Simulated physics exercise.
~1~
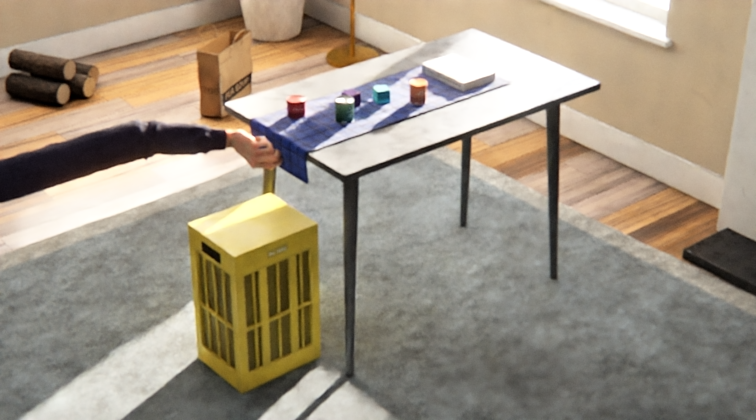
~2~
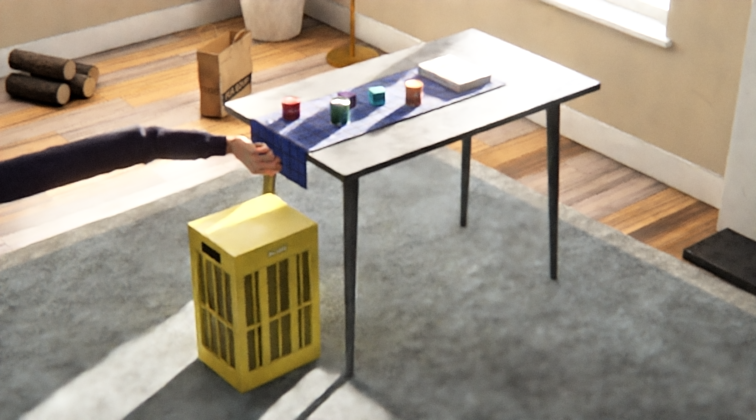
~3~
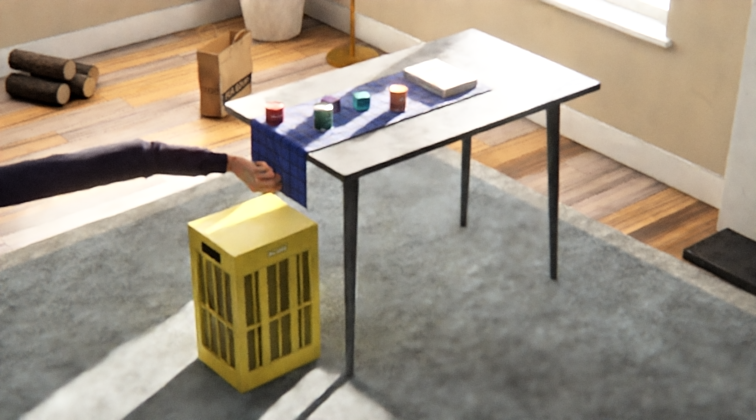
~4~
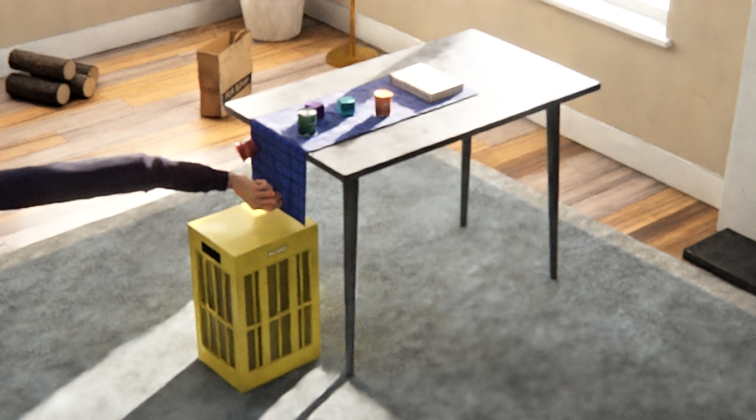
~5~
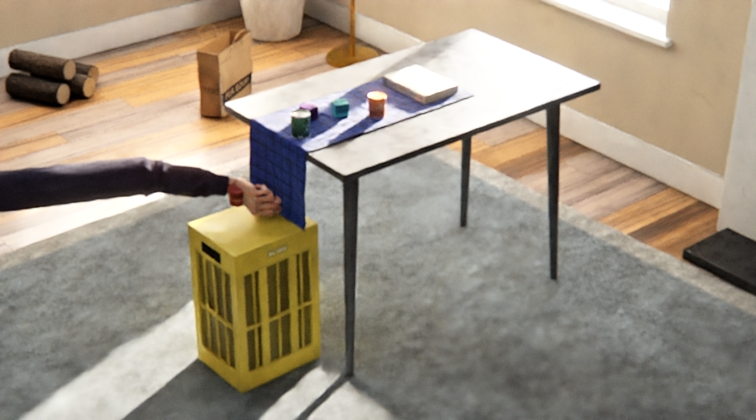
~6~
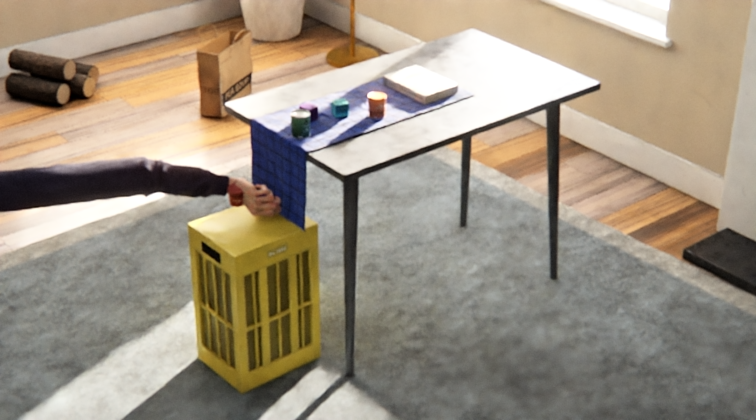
The clip opens on a white table where small colourful containers and a pale book sit on a blue cloth, with a yellow crate standing below the near end. A hand reaching in from the left grips the overhanging cloth and draws it slowly downward, carrying everything on it leftward. The red pot reaches the edge first and tips over it, while the green, purple, turquoise and orange items keep sliding without toppling. The hem comes down to the top of the crate, and the pull stops. At the end, the red pot is off the table beside the hand, while the others and the book remain on top.
